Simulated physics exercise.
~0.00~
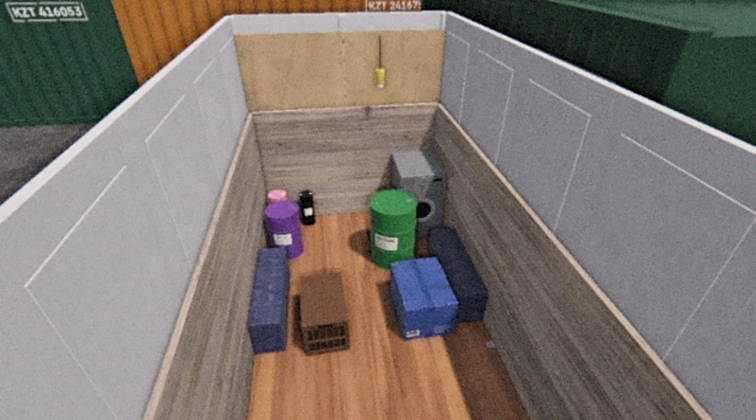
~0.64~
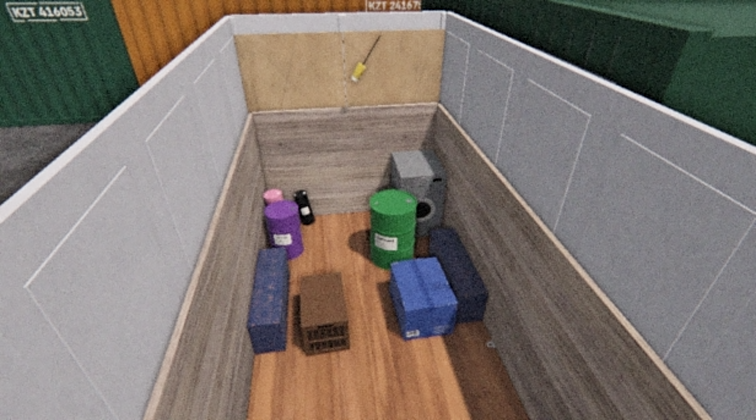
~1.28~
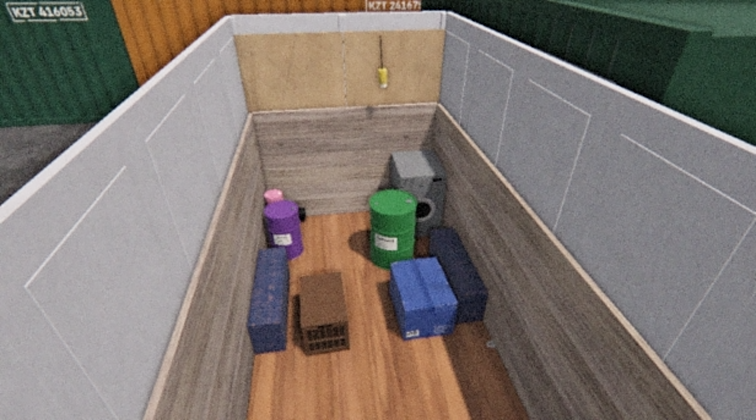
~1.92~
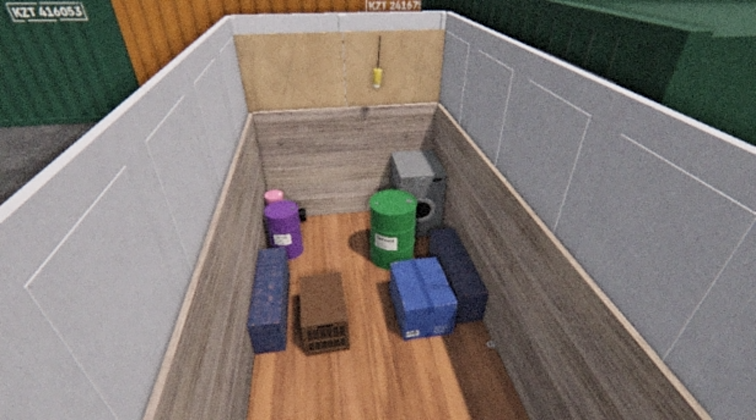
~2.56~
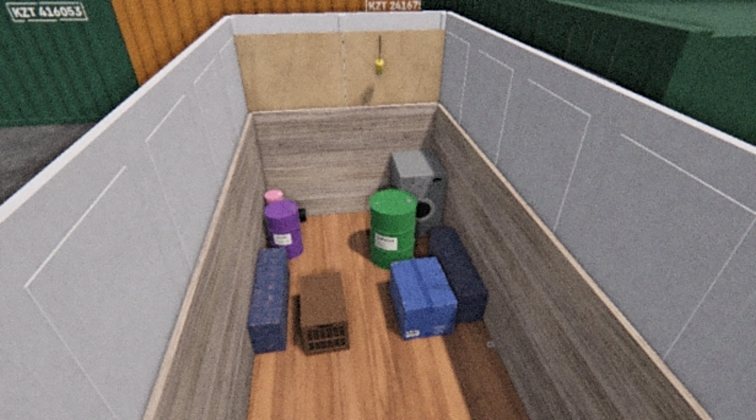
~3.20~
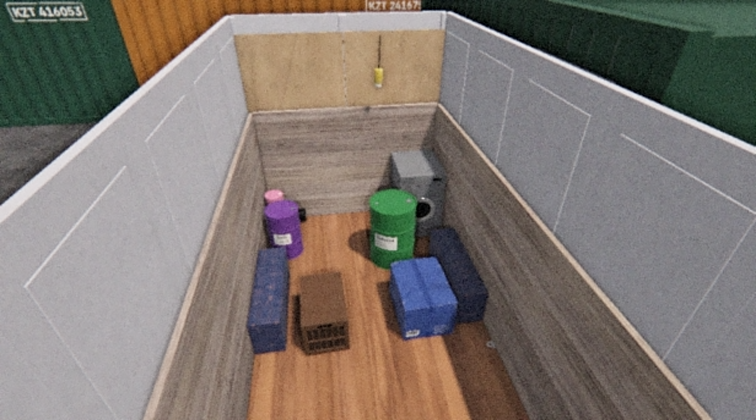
The load bay of a moving van is seen from behind and above, facing the front wall, where a small yellow object hangs from a cord. A purple drum, a pink canister and a black canister stand at the back left, with a green drum and a grey appliance at the back right. A brown chest and a blue box sit nearer, between the dark wheel boxes. The hanging object swings aside as the black canister leans left. The canister then topples onto its side, partly hidden behind the purple drum. It stays lying there, while everything else remains upright in place.
